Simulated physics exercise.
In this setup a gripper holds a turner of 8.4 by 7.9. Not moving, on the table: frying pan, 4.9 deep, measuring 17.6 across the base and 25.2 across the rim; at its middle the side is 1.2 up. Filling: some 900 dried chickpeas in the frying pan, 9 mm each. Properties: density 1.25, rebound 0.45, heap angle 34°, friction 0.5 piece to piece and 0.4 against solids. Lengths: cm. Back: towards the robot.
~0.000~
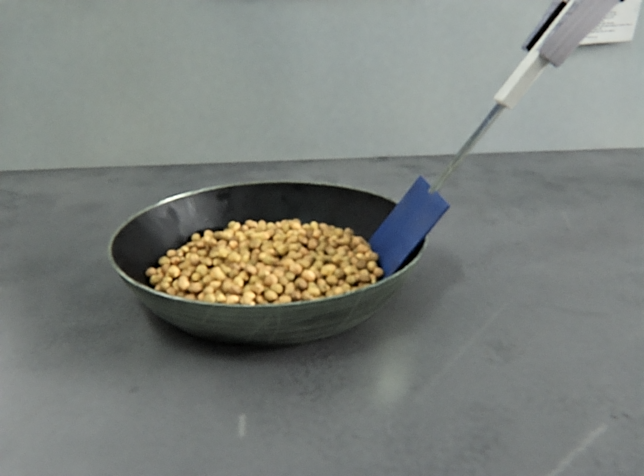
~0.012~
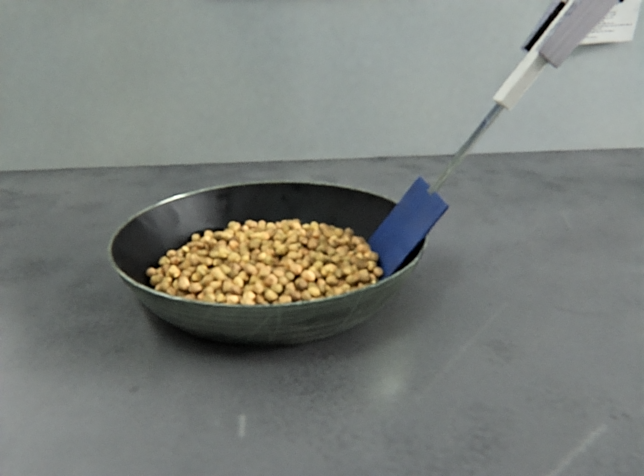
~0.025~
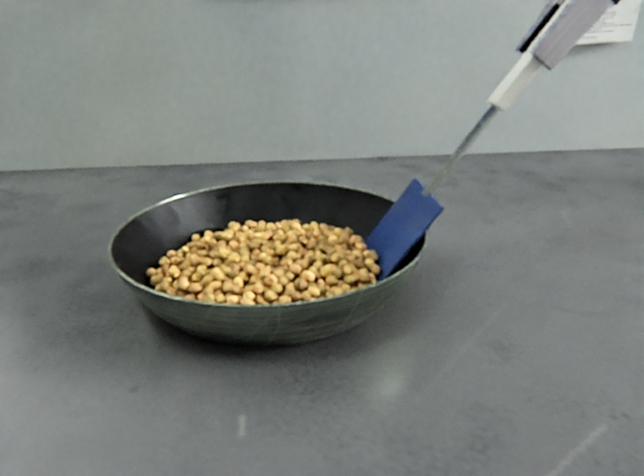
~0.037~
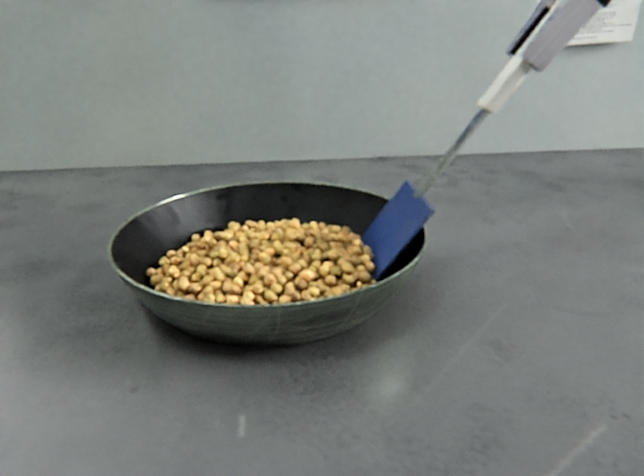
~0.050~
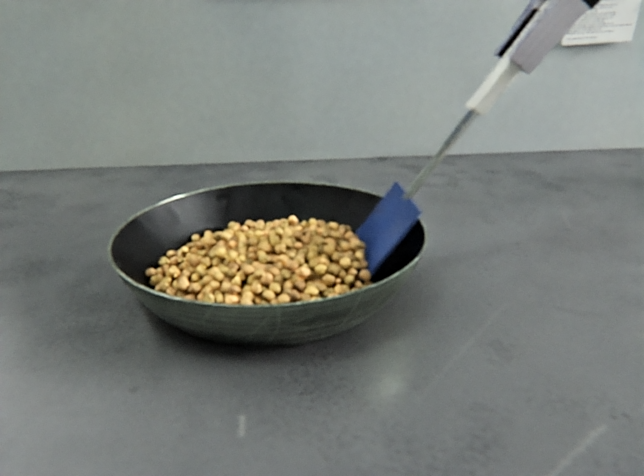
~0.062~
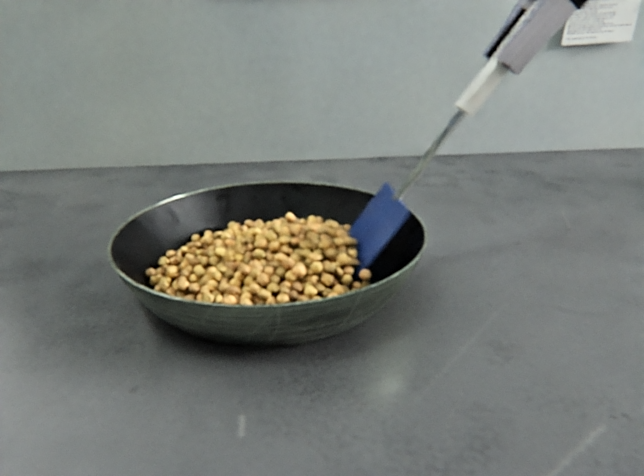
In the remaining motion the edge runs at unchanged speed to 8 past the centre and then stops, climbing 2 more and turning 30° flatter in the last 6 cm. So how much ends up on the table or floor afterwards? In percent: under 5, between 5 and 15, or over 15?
Under 5 percent.
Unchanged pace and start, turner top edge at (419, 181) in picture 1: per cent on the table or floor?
I'd estimate around 5 per cent.
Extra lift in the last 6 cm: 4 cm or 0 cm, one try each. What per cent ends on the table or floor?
Result, in order: Approx. 5 % and 0 %.
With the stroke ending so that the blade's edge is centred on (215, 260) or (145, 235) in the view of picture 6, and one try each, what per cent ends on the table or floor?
I'd say roughly 0 per cent, then roughly 25 per cent.
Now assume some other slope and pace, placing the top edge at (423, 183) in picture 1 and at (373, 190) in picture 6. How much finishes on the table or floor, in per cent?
10 per cent.
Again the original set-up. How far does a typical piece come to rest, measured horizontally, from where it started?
It comes to some 3 cm.
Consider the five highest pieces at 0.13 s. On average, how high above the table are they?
Around 5 cm above the table.
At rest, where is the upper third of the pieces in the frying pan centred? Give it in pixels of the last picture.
The middle lies somewhere around (167, 248).
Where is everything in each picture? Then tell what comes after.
Turner top edge at (434, 189), sloping 54°; upper third of the load around (276, 260), from x 150 to 385, top at y 225; 900 in the frying pan, in the first frame.
Turner top edge at (433, 190), sloping 54°; upper third of the load around (276, 260), from x 150 to 385, top at y 225, in the second frame.
Turner top edge at (429, 191), sloping 54°; upper third of the load around (278, 260), from x 150 to 385, top at y 225, in the third frame.
Turner top edge at (419, 194), sloping 54°; upper third of the load around (280, 259), from x 150 to 385, top at y 225, in the fourth frame.
Turner top edge at (408, 196), sloping 54°; upper third of the load around (281, 256), from x 150 to 385, top at y 220, in the fifth frame.
Turner top edge at (397, 196), sloping 54°; upper third of the load around (279, 254), from x 150 to 385, top at y 220; 900 in the frying pan, in the sixth frame.
After 0.13 s, sloping 54°, highest piece 6 above the table; 900 in the frying pan.
After 0.19 s, sloping 44°, highest piece 6 above the table; 900 in the frying pan.
After 0.43 s, sloping 24°, highest piece 6 above the table; 876 in the frying pan, 21 on the table or floor, 3 on the blade or in flight.
After 1.48 s, sloping 24°, highest piece 6 above the table; 876 in the frying pan, 24 on the table or floor.
At rest, 876 in the frying pan, 24 on the table or floor. That is 3 % on the table or floor.
